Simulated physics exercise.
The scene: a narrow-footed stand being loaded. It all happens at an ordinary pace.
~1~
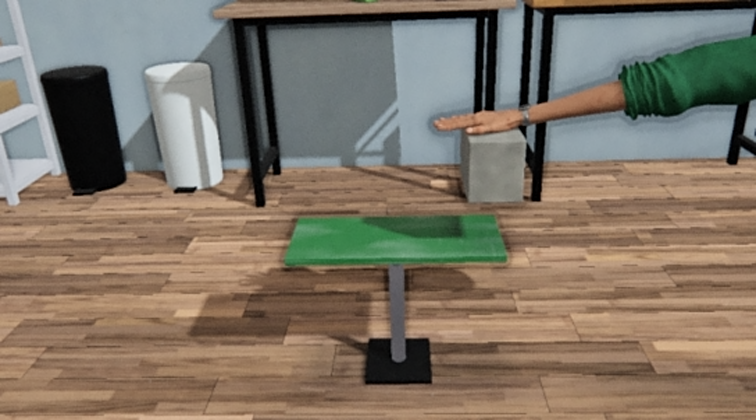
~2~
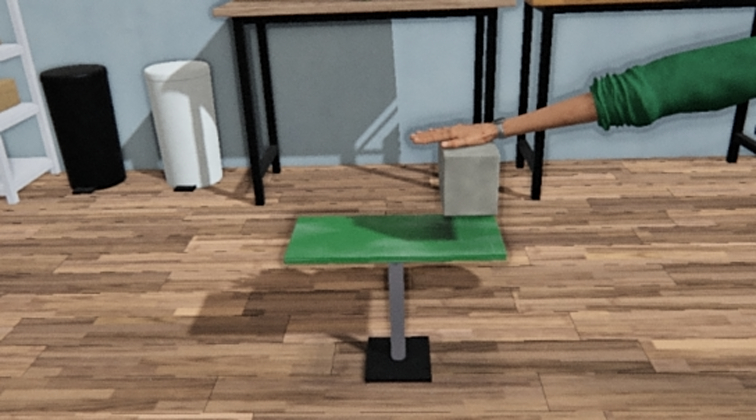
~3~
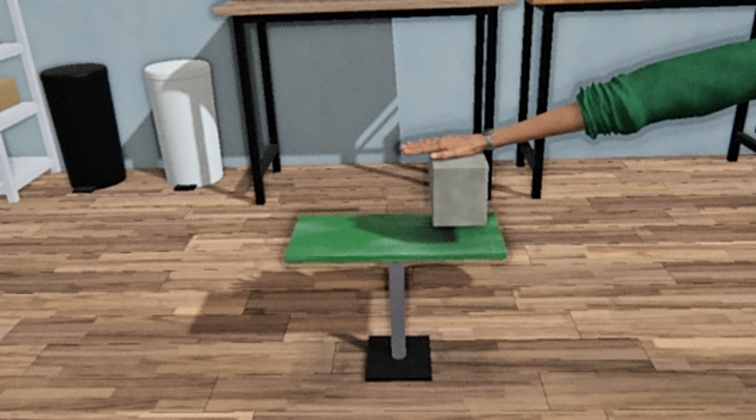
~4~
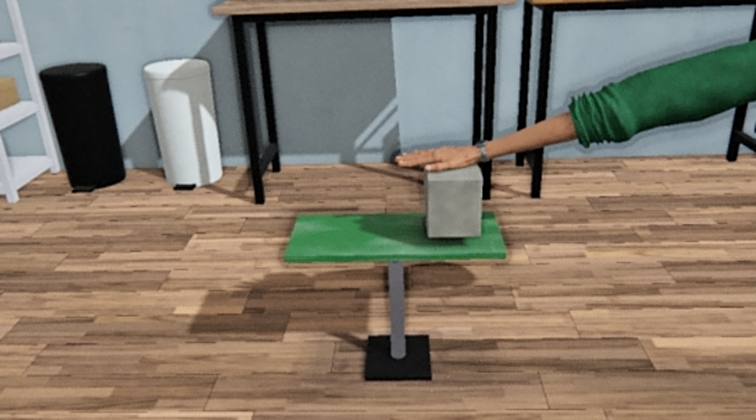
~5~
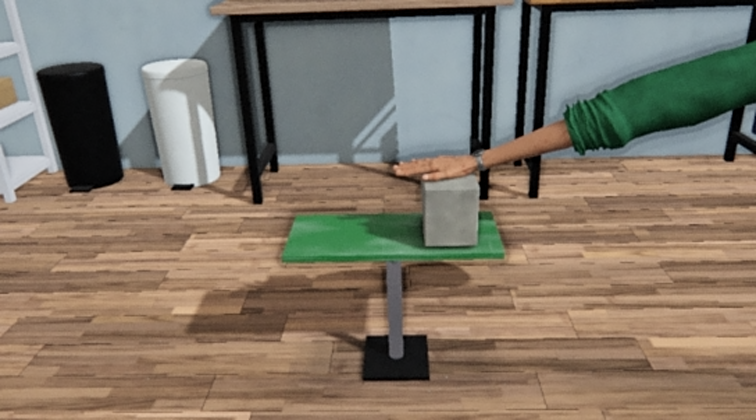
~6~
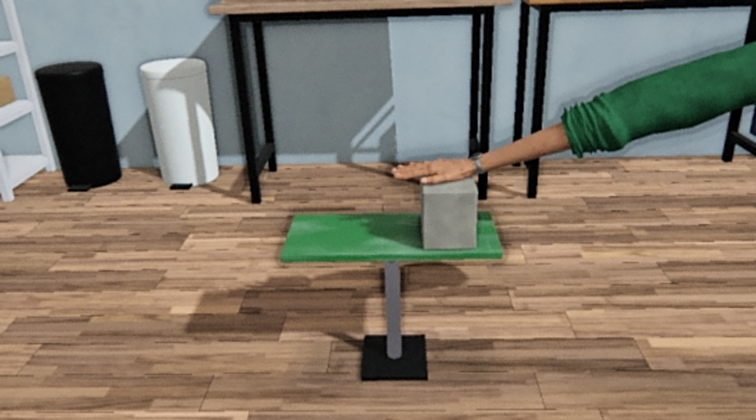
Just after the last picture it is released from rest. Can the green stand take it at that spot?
The green stand tips up.
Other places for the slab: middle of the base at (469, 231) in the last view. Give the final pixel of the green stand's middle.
Near (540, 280).
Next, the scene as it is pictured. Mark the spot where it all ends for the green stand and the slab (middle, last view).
Near (536, 281) and (676, 337).
Then, 0.80 s past the last view, green stand leaning 20° off how it started near (446, 232).
Then, 0.98 s past the last view, green stand leaning 46° off how it started near (508, 253).
Then, 1.12 s past the last view, green stand leaning 70° off how it started near (548, 279).
Finally, the green stand goes over, near (536, 281).
